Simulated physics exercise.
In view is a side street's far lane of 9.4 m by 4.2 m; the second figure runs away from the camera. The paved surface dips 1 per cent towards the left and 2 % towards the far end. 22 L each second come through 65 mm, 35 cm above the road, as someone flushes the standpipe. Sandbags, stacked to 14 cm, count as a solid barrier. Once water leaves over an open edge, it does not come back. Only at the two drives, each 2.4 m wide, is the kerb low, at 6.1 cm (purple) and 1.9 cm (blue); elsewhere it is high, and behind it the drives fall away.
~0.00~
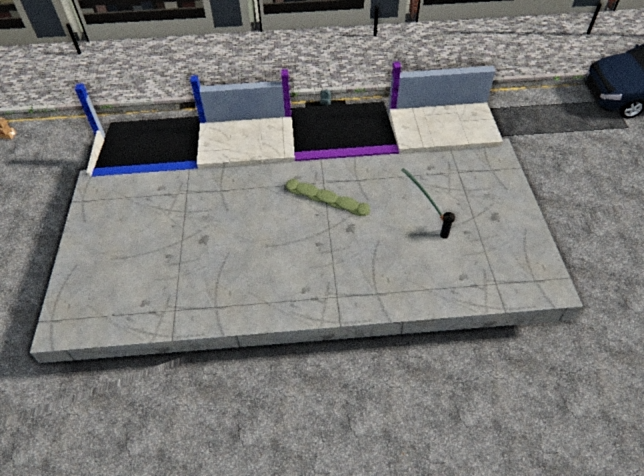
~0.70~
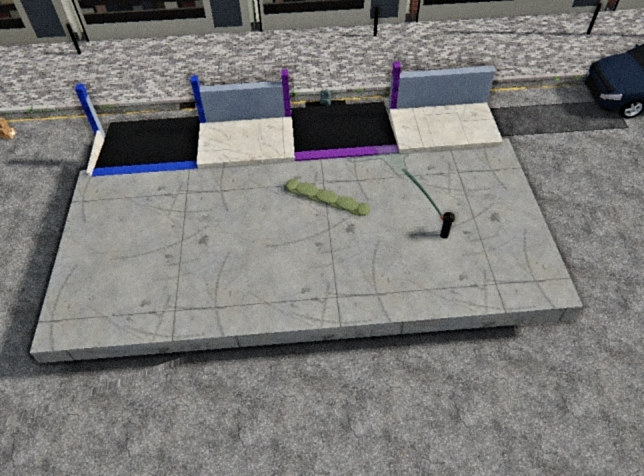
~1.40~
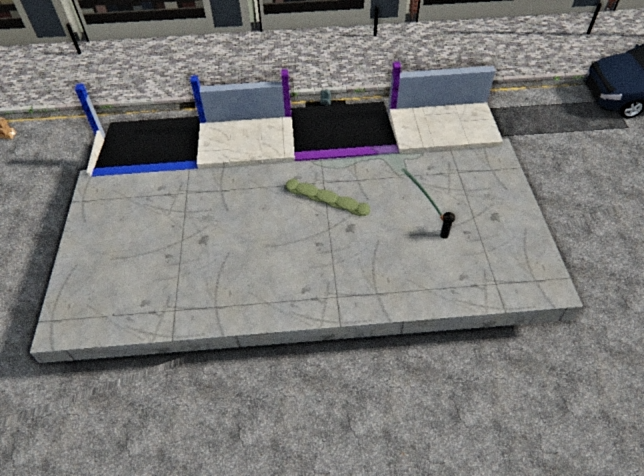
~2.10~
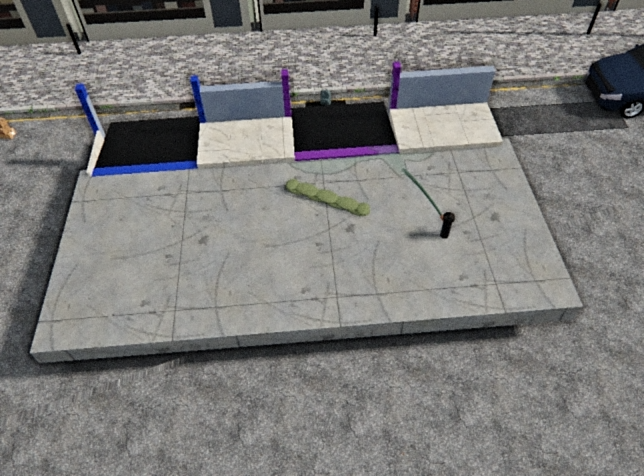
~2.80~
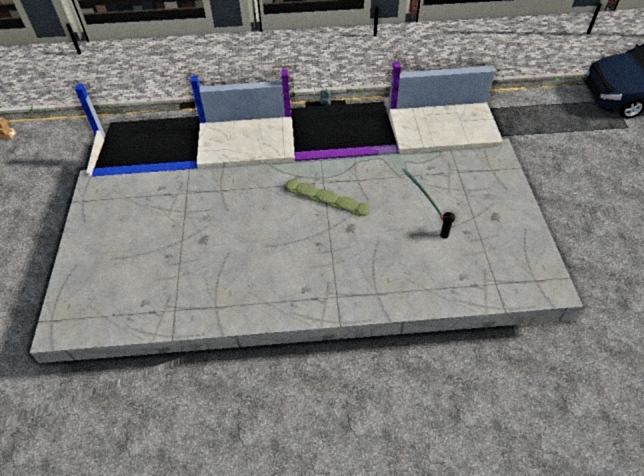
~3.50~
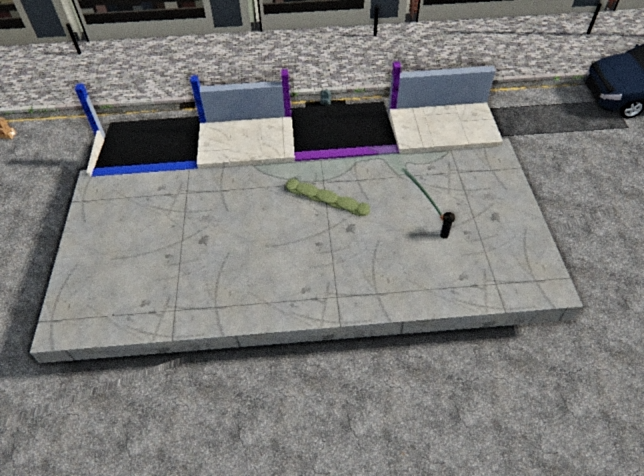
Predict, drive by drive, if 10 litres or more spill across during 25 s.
The purple drive outdoes the quota. The blue drive is left short of the quota.
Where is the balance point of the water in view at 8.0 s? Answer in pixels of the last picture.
Roughly (298, 172).
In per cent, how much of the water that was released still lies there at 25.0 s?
About 14 in a hundred.
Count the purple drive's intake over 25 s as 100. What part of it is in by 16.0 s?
Share in: Approx. 65%.
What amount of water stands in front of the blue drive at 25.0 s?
Depth reading: Near 2.0 cm.
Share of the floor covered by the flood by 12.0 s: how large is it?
Something like 10 percent is wet.
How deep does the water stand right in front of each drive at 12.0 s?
In centimetres, purple: 3.5; blue: 1.5.
After 5.0 s water covers 5 % of the floor and is deepest (2 cm) near (402, 170); purple drive 3.4 cm at the lowered kerb, 82 L in, blue drive not reached.
After 8.0 s water covers 5 % of the floor and is deepest (2 cm) near (402, 170); purple drive 3.4 cm at the lowered kerb, 134 L in, blue drive not reached.
After 12.0 s water covers 10 % of the floor and is deepest (2 cm) near (402, 170); purple drive 3.4 cm at the lowered kerb, 205 L in, blue drive 1.5 cm at the lowered kerb, 0 L in.
After 16.0 s water covers 10 % of the floor and is deepest (2 cm) near (402, 170); purple drive 3.4 cm at the lowered kerb, 275 L in, blue drive 1.9 cm at the lowered kerb, 0 L in.
After 25.0 s water covers 10 % of the floor and is deepest (2 cm) near (402, 170); purple drive 3.4 cm at the lowered kerb, 436 L in, blue drive 2 cm at the lowered kerb, 0 L in.
